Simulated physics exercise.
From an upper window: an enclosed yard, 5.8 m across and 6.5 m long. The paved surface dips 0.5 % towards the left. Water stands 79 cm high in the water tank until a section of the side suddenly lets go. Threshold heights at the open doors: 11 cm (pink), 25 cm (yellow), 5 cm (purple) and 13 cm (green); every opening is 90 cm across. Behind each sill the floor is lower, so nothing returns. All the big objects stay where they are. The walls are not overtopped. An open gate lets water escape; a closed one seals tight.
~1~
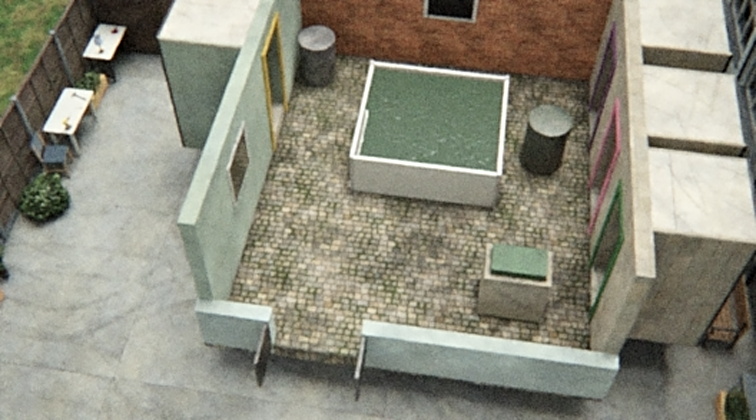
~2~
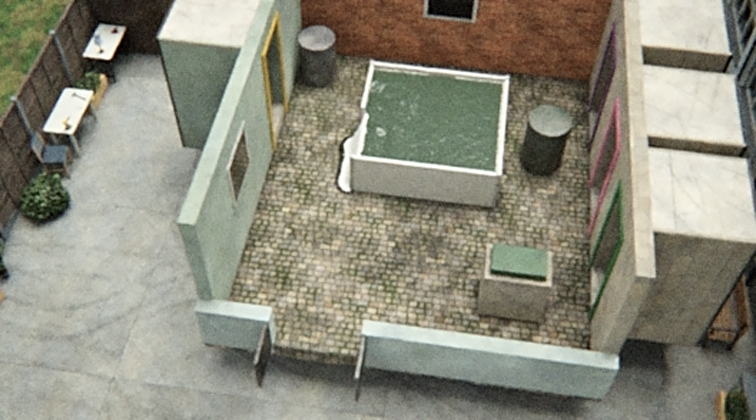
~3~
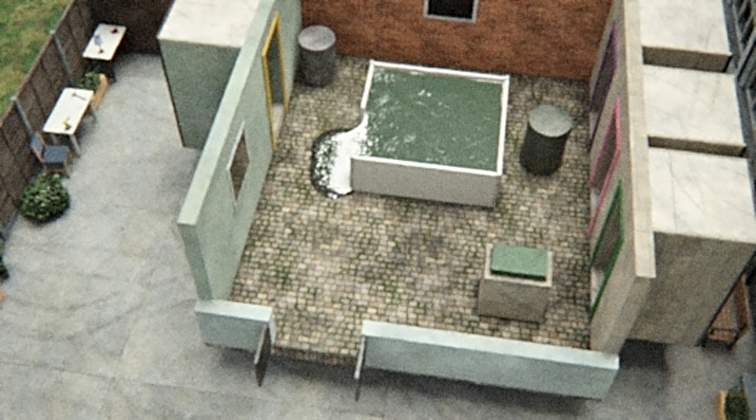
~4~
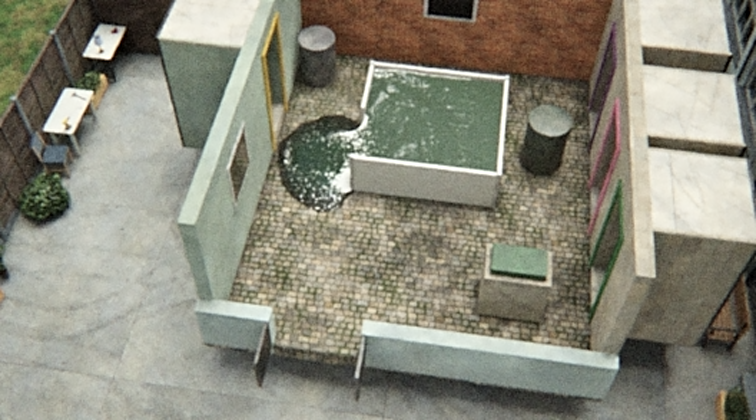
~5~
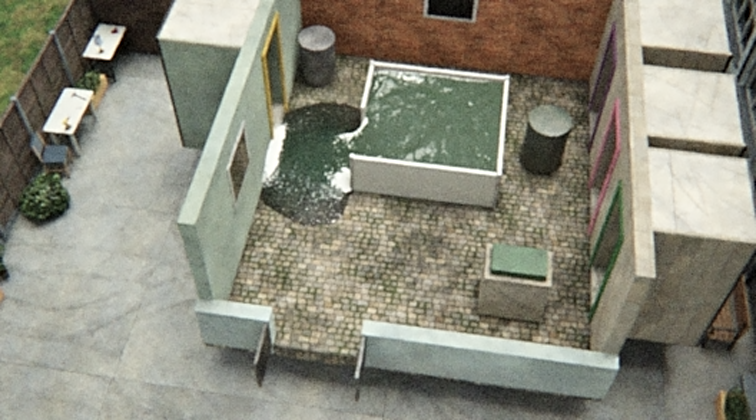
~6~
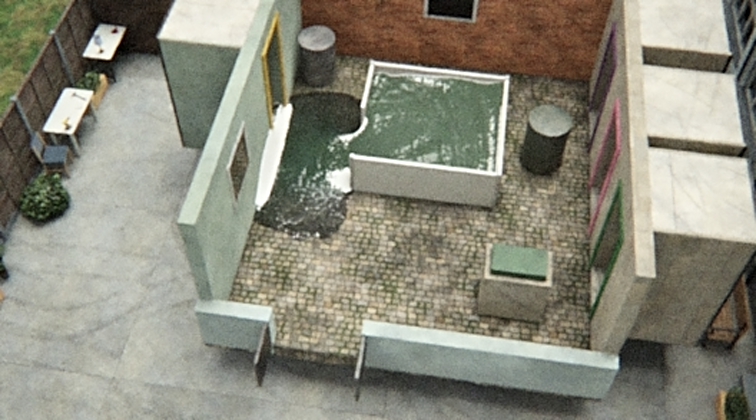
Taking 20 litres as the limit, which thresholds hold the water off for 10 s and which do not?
Within that time: At the pink door it stays under the limit; at the yellow door it goes over the limit; at the purple door it passes the limit; at the green door it does not reach the limit.
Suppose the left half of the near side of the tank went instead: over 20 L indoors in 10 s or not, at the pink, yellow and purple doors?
Then: Pink under, yellow below, purple not over.
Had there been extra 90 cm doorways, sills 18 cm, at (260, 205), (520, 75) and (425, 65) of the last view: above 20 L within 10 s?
In turn: Over, not over, below.
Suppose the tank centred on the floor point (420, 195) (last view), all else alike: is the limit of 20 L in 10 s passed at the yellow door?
Against that limit: Yellow below.
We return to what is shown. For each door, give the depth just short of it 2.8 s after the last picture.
In cm: Pink 0, yellow 30, purple 0, green 0.
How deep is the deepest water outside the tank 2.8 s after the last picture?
Roughly 36 cm.
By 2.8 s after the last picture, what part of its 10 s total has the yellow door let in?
About 90 per cent.
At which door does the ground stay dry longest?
Last comes the pink one.
Then, 0.7 s after the last picture water covers 20 % of the floor and is deepest (55 cm) near (280, 165); pink door not reached, yellow door 42 cm at the sill, 38 L in, purple door not reached, green door not reached.
Then, 1.5 s after the last picture water covers 30 % of the floor and is deepest (50 cm) near (270, 163); pink door not reached, yellow door 42 cm at the sill, 113 L in, purple door not reached, green door not reached.
Then, 2.8 s after the last picture water covers 50 % of the floor and is deepest (36 cm) near (273, 156); pink door not reached, yellow door 30 cm at the sill, 176 L in, purple door not reached, green door not reached.
Then, 5.3 s after the last picture water covers 85 % of the floor and is deepest (25 cm) near (222, 324); pink door 2 cm at the sill, 0 L in, yellow door 19 cm at the sill, 193 L in, purple door 12 cm at the sill, 33 L in, green door 7 cm at the sill, 0 L in.
Then, 9.3 s after the last picture water covers 100 % of the floor and is deepest (18 cm) near (588, 83); pink door 10 cm at the sill, 4 L in, yellow door 11 cm at the sill, 194 L in, purple door 10 cm at the sill, 108 L in, green door 7 cm at the sill, 0 L in.
